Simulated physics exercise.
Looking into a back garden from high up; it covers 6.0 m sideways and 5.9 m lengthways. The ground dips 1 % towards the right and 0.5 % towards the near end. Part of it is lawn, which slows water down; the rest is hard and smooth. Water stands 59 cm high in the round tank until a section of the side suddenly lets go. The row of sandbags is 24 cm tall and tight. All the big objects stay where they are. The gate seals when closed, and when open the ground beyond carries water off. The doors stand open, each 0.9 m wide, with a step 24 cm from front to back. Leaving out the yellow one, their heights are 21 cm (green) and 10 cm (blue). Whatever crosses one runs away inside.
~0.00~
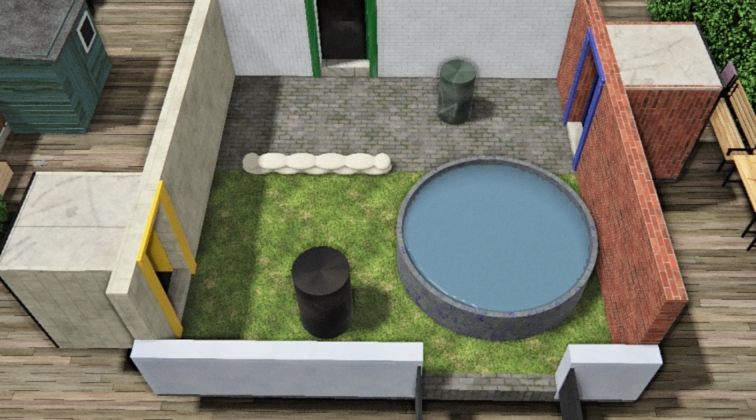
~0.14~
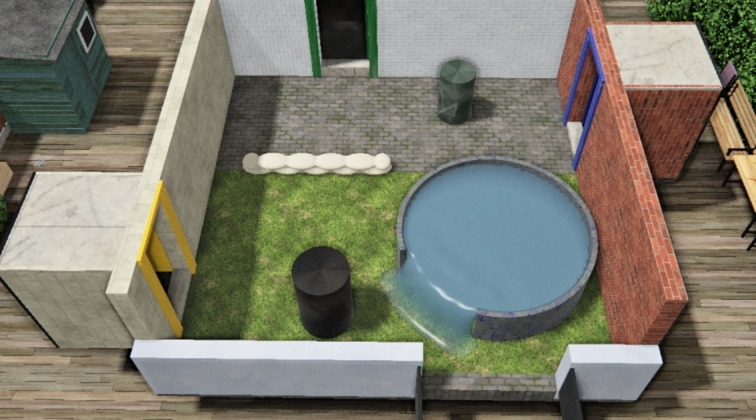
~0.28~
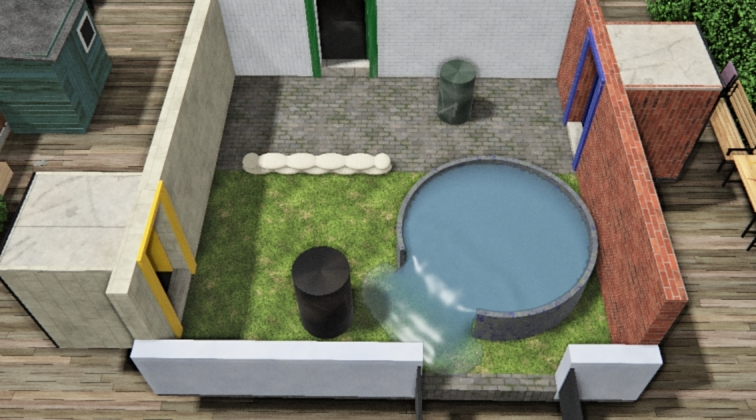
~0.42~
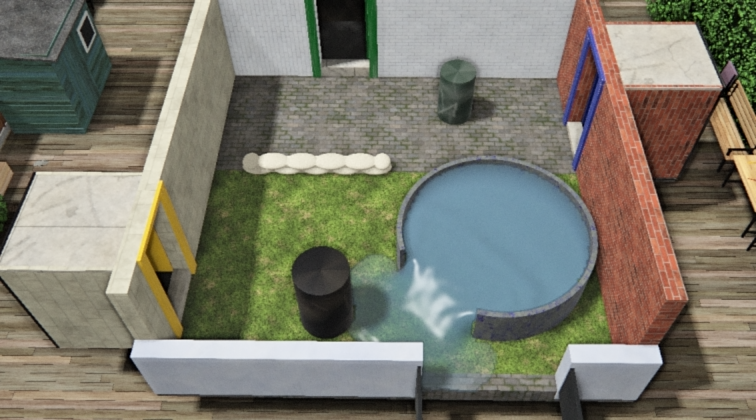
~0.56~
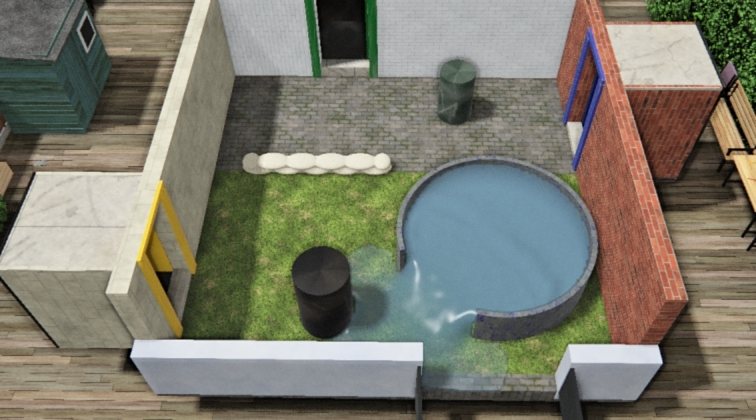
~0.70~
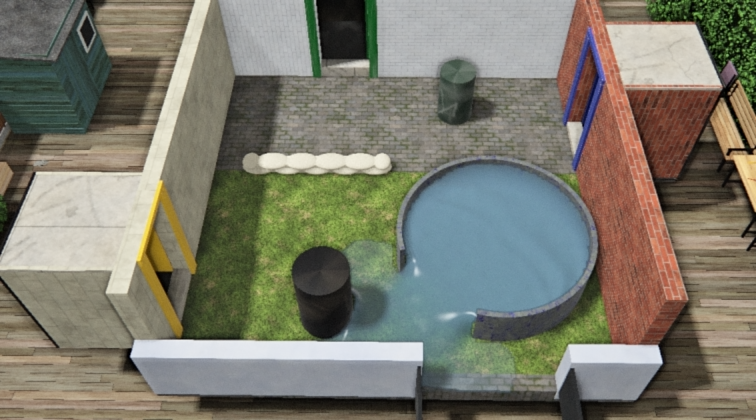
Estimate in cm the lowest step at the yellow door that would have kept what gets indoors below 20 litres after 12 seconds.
Some 15.5 cm above the ground.
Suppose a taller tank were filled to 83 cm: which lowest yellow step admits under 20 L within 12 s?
Some 25 cm.
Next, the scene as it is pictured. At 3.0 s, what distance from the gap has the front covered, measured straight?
About 4.0 m.
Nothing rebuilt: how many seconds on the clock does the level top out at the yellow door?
Around 2.6 s.
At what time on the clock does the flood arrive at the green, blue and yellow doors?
Green 6.0 s, blue 7.5 s, yellow 1.8 s.
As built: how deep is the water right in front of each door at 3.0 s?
In cm: Green 0, blue 0, yellow 20.
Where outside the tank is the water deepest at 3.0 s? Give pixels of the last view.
Near (386, 371).
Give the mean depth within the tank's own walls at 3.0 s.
About 30 cm.
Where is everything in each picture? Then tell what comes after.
The first picture shows still water, 59 cm deep, in the round tank at (495, 233); the yellow door at (168, 262) is dry.
In the second picture, the front is at a hidden place, 0.3 m from the gap at (430, 304); 0.4 m2 of floor is wet, 59 cm left at the back.
In the third picture, the gap is at (430, 305), the front 0.7 m out at a hidden place; the back of the round tank holds 59 cm.
In the fourth picture, water pours out at (429, 306) and has run 1.0 m, to (356, 334); about 9 cm deep outside, 59 cm at the back.
In the fifth picture, water pours out at (429, 306) and has run 1.4 m, to a hidden place; about 9 cm deep outside, 59 cm at the back.
In the sixth picture, water pours out at (429, 306) and has run 1.8 m, to a hidden place; about 10 cm deep outside, 59 cm at the back; the yellow door at (168, 262), 3.5 m from the gap, is still 1.8 m from the nearest water.
After 1.4 s water covers 15 % of the floor, deepest (44 cm) near (386, 371); it has not reached the yellow door.
After 3.0 s water covers 40 % of the floor, deepest (32 cm) near (386, 371); 20 cm at the yellow door, 10 litres in over its 15 cm step.
After 12.0 s water covers 95 % of the floor, deepest (10 cm) near (319, 370); 8 cm at the yellow door, 21 litres in over its 15 cm step.
At the yellow door as built, the water arrived by 1.9 s and peaked near 20 cm at 2.6 s.
Run again over the same 12 s with other heights there, 39 litres in over 12.5 cm, 11 litres over 17 cm. The limit of 20 litres is kept from about 15.5 cm up.
